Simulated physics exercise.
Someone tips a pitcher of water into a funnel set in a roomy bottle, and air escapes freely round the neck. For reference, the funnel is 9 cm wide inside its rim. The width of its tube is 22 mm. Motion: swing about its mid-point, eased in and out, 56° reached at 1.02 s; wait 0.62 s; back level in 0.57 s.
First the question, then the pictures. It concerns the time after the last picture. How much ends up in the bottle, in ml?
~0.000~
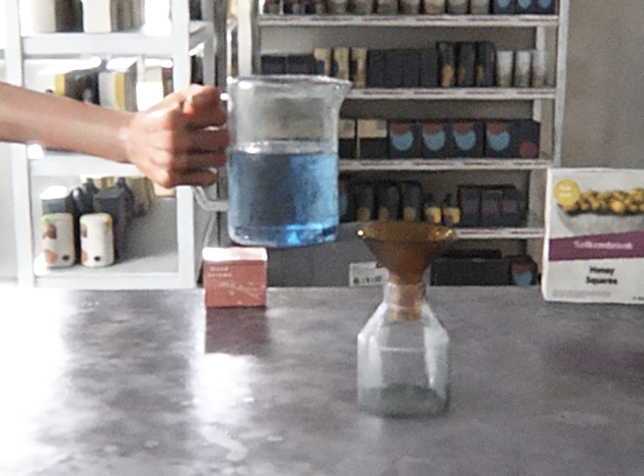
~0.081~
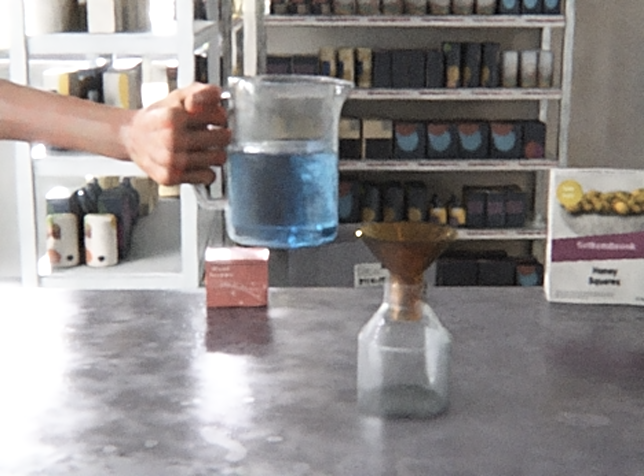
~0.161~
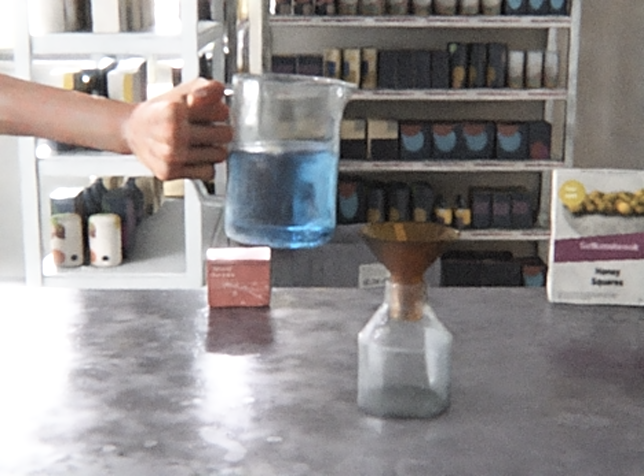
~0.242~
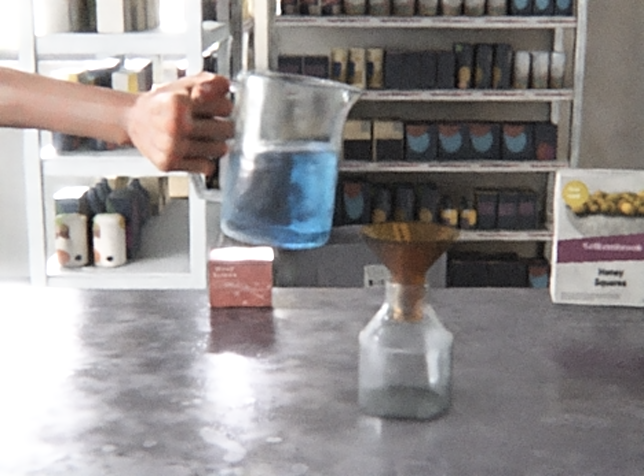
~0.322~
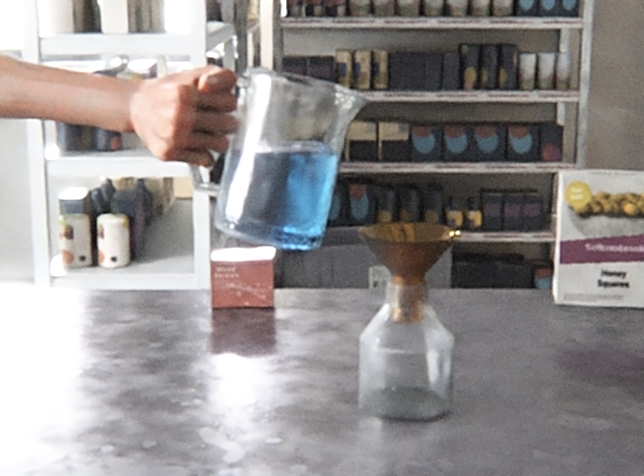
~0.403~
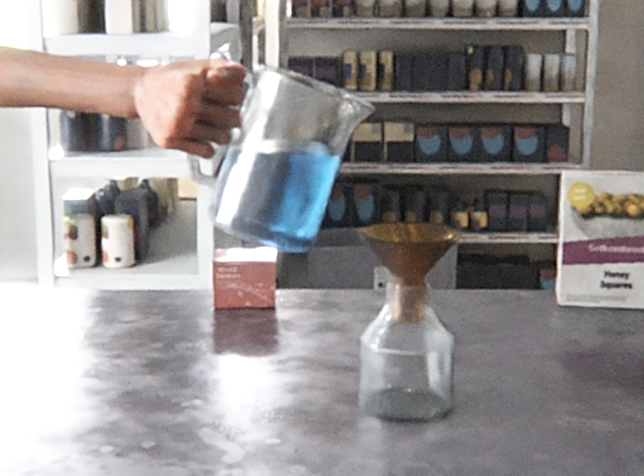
About 70 ml.
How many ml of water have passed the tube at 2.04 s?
Roughly 70 ml.
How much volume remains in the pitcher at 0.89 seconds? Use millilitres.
730 ml.
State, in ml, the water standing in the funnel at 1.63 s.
I'd put it at about 10 ml.
After 0.89 s the tilt is 54° and 0 ml has passed the tube, 0 ml is in the funnel, 730 ml in the pitcher and 0 ml has missed.
After 1.25 s the tilt is 56° and 15 ml has passed the tube, 15 ml is in the funnel, 690 ml in the pitcher and 0 ml has missed.
After 1.63 s the tilt is 56° and 45 ml has passed the tube, 10 ml is in the funnel, 660 ml in the pitcher and 5 ml has missed.
After 2.04 s the tilt is 11° and 75 ml has passed the tube, 0 ml is in the funnel, 650 ml in the pitcher and 5 ml has missed.
In the end 75 ml has passed the tube, 0 ml is in the funnel, 650 ml in the pitcher and 5 ml has missed.
